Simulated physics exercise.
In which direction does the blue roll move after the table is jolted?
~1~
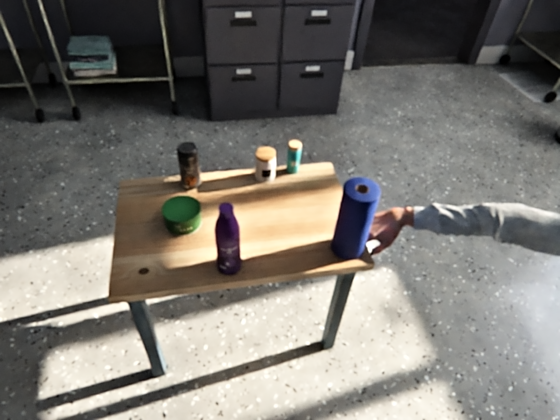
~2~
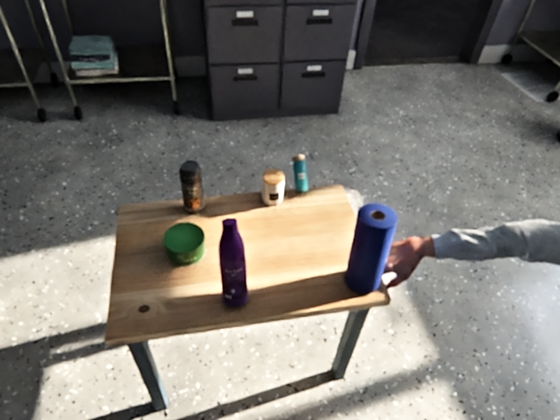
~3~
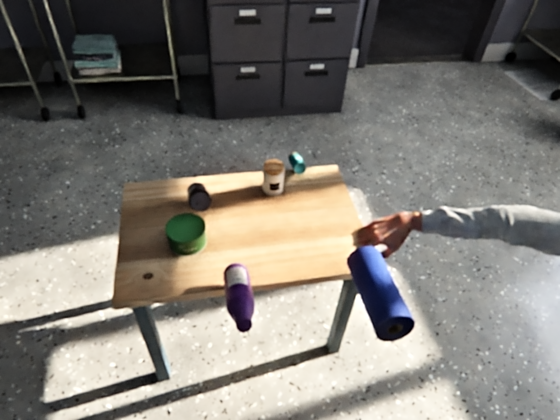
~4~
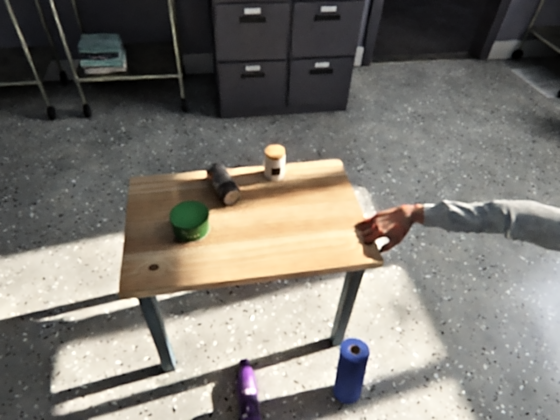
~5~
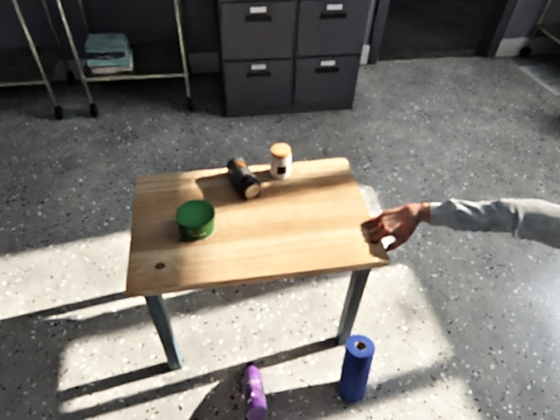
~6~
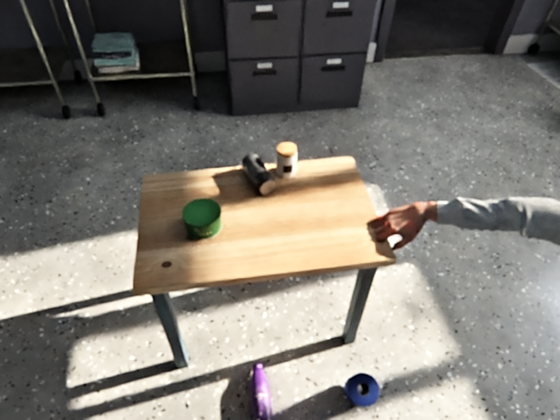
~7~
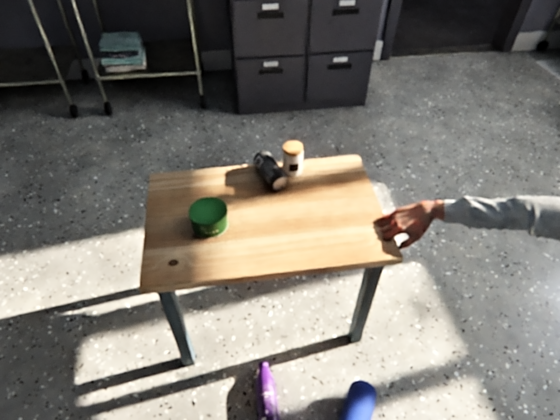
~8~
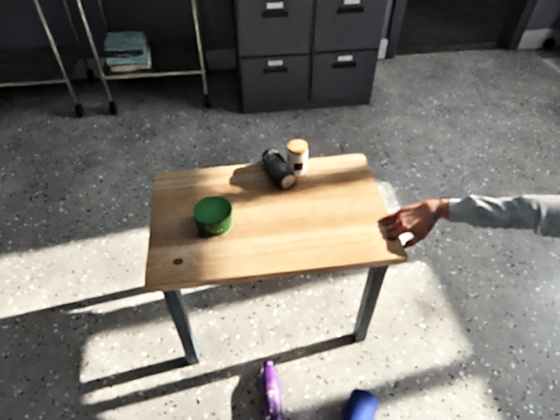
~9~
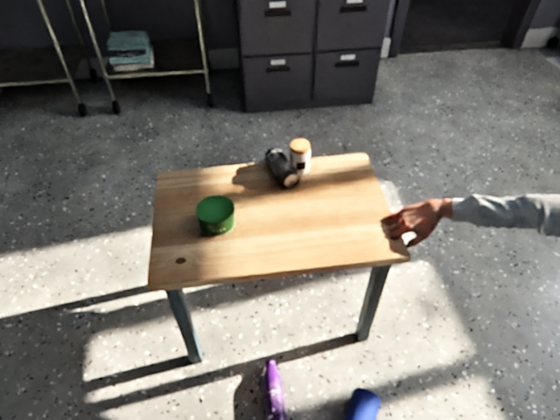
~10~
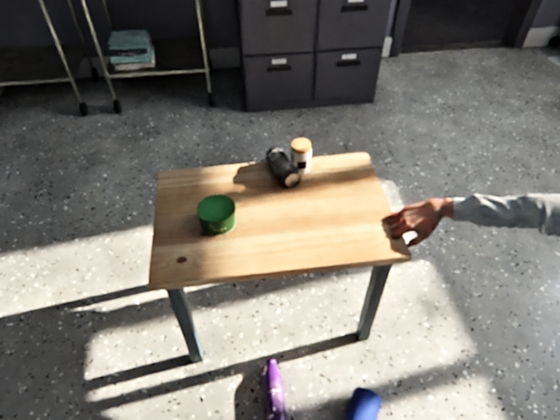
The blue roll moves down as the viewer sees it, toppling off the near side of the table to the floor.
A jolted table sheds a blue roll, purple bottle and turquoise shaker; others stay on.
